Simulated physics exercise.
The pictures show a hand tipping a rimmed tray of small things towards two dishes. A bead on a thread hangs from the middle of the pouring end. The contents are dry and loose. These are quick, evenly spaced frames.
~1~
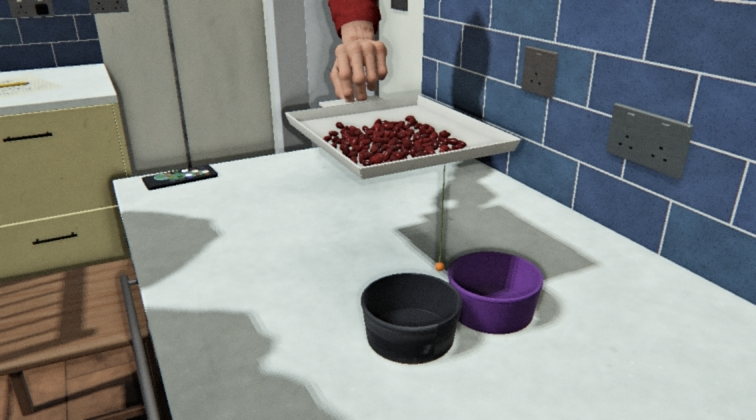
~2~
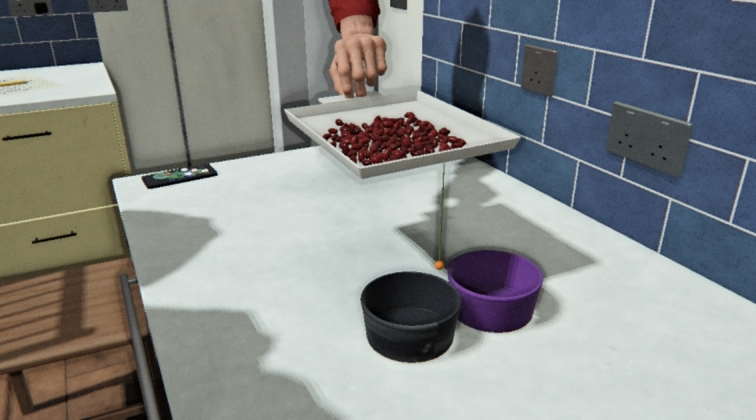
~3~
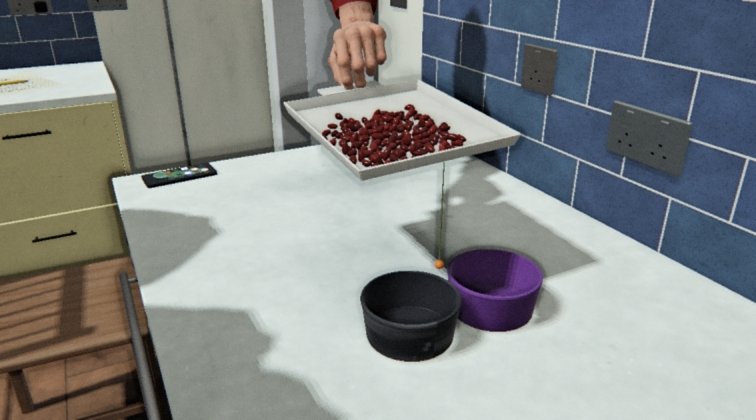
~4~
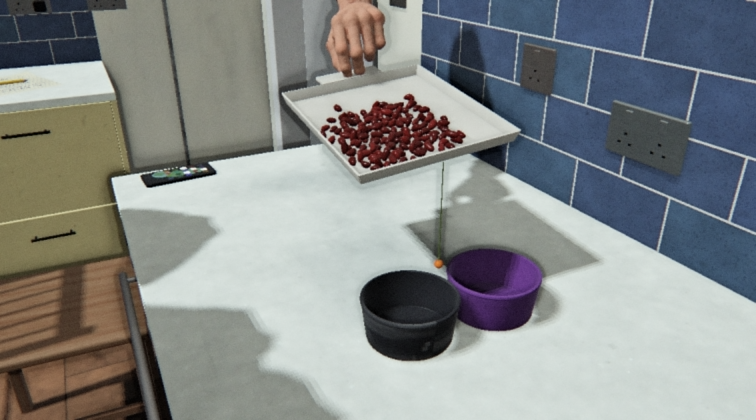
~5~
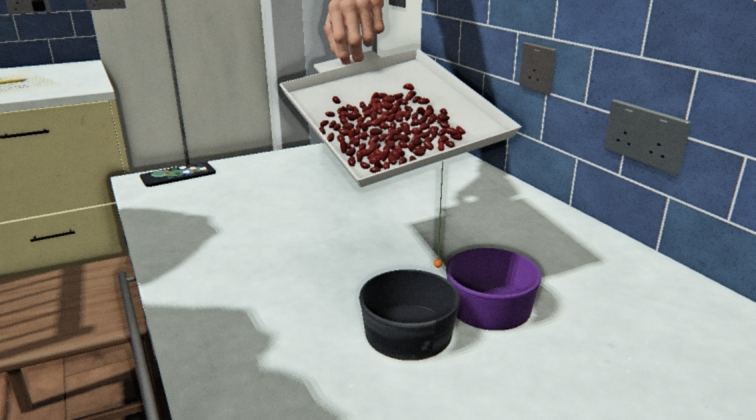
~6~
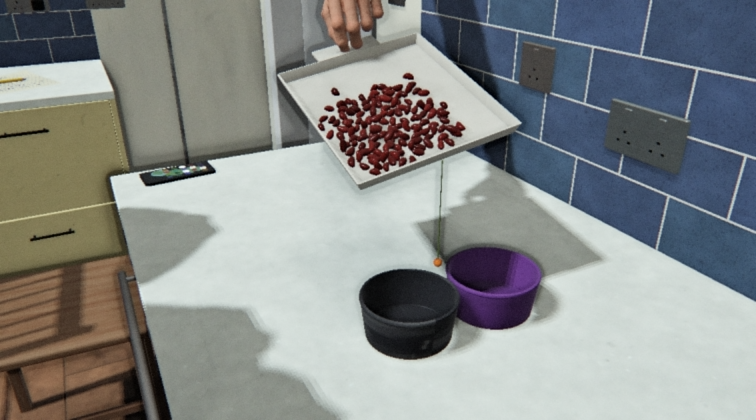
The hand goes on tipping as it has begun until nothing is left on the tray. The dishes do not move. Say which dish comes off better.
The left-hand one ends fuller.
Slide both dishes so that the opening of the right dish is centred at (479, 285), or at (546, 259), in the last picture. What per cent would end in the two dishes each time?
Roughly 70 per cent, and 10 per cent.
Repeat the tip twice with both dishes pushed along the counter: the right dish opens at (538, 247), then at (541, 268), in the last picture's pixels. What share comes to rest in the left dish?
First some 0, then 10 per cent.
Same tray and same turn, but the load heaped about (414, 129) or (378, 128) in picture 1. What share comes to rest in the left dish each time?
First some 60, then 60 per cent.
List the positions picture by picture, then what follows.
Corners of the pouring end (362, 166) and (515, 138), level; middle of the load (394, 145), kidney beans; left dish (436, 341); right dish (523, 312); bead on its thread (440, 267), in the first picture.
Corners of the pouring end (362, 166) and (515, 136), level; middle of the load (393, 143), in the second picture.
Corners of the pouring end (361, 168) and (515, 133), tipped barely, lowest at the left corner; middle of the load (393, 140), in the third picture.
Corners of the pouring end (361, 172) and (515, 129), tipped a little, lowest at the left corner; middle of the load (392, 137), in the fourth picture.
Corners of the pouring end (360, 176) and (515, 126), tipped clearly, lowest at the left corner; middle of the load (392, 134), in the fifth picture.
Corners of the pouring end (360, 180) and (515, 122), tipped clearly, lowest at the left corner; middle of the load (391, 130); left dish (434, 336); right dish (520, 307), in the sixth picture.
Just after the last frame, tray tipped steeply; almost all on the tray; just a few in the air.
A moment on, tray tipped right over; almost all on the tray; about a tenth in the left dish; just a few outside both; just a few in the air.
Further on, tray tipped past a quarter turn; roughly two thirds in the left dish; roughly a third outside both.
When it is over, tray tipped past a quarter turn; roughly two thirds in the left dish; not one in the right dish; roughly a third outside both.
